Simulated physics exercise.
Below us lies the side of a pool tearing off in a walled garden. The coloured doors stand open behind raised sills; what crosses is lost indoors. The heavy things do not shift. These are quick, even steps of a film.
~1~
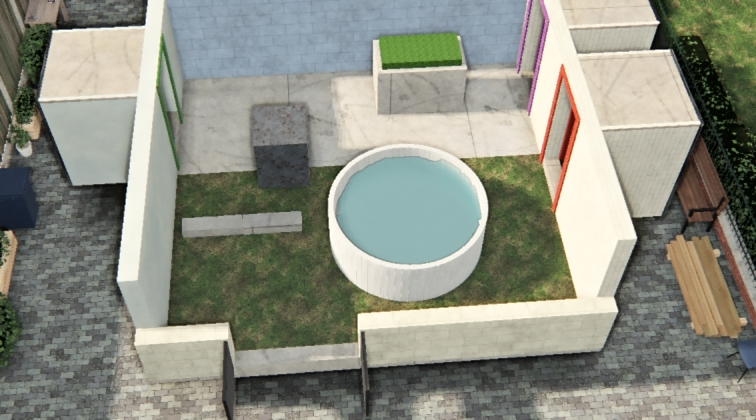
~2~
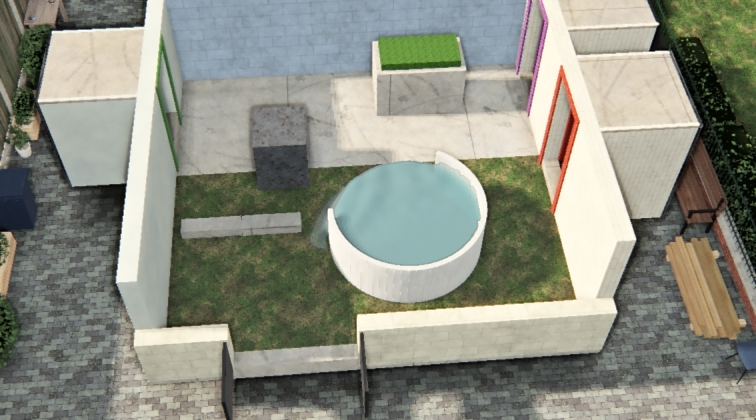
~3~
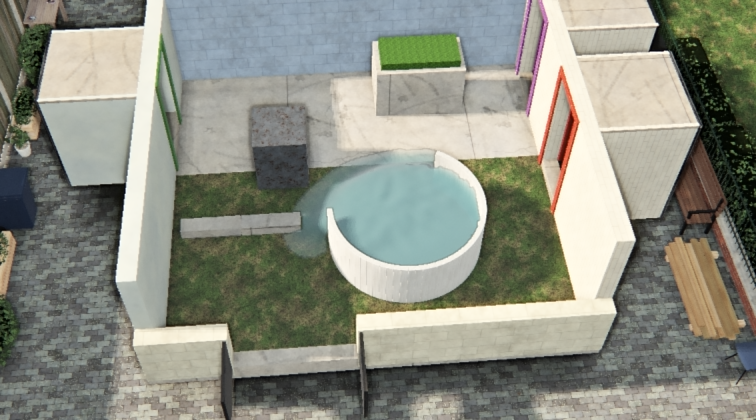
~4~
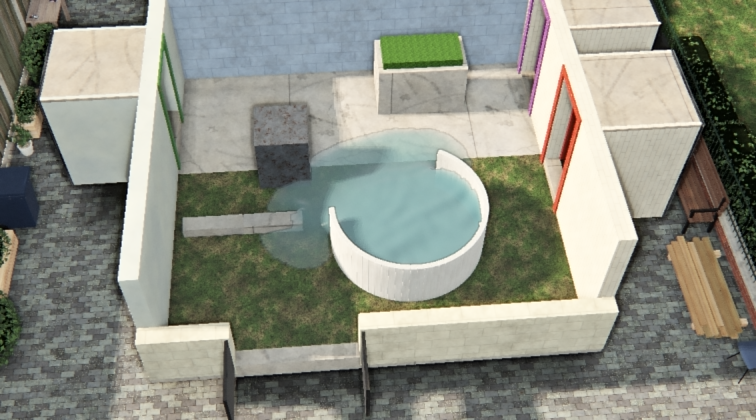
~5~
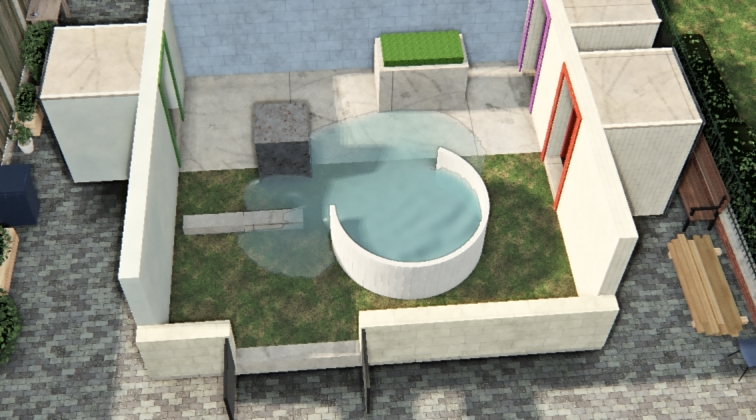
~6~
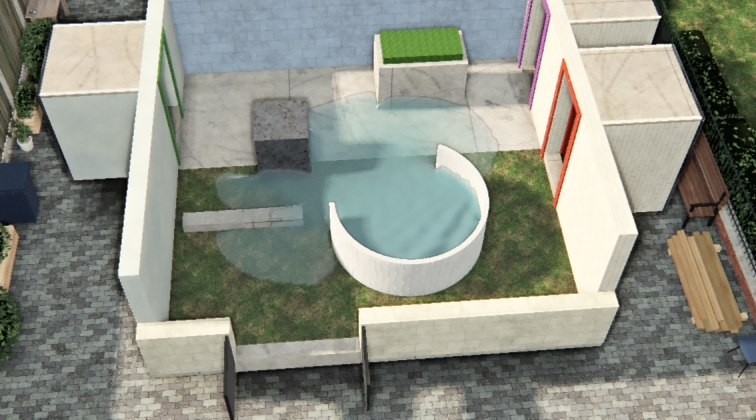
Round white pool in a walled garden losing its far side, water pouring out and spreading across grass and pale paving.
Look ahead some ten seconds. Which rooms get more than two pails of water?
The red door holds within the limit; the purple door floods; the green door holds within the limit.
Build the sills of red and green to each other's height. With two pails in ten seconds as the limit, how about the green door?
The green door passes that mark.
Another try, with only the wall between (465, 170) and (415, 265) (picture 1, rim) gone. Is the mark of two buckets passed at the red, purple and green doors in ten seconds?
Then: Red door takes more, purple door lets more in, green door keeps below it.
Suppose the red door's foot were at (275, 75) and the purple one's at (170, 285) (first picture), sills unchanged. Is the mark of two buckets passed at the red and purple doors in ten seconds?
One by one: The red door passes that mark; the purple door takes less.
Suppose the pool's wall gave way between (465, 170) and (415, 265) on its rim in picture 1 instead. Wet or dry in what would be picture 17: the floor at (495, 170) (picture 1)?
Answer: Wet.
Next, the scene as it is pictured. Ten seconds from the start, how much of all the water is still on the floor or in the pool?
About 92 per cent.
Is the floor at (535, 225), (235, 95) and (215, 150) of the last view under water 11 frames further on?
One after the other: Free of water, flooded, covered.
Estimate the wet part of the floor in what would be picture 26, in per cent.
Close to 80 %.
A moment on, water covers 50 % of the floor; the red door not reached, the purple door wet at the sill, nothing in, the green door wet at the sill, nothing in.
Next, water covers 65 % of the floor; the red door wet at the sill, nothing in, the purple door under two buckets in, the green door wet at the sill, nothing in.
Then, water covers 80 % of the floor; the red door wet at the sill, nothing in, the purple door over two buckets in, the green door wet at the sill, nothing in.
Later, water covers 95 % of the floor; the red door wet at the sill, nothing in, the purple door over two buckets in, the green door wet at the sill, nothing in.
In the end, water covers 95 % of the floor; the red door wet at the sill, nothing in, the purple door far over two buckets in, the green door wet at the sill, nothing in.
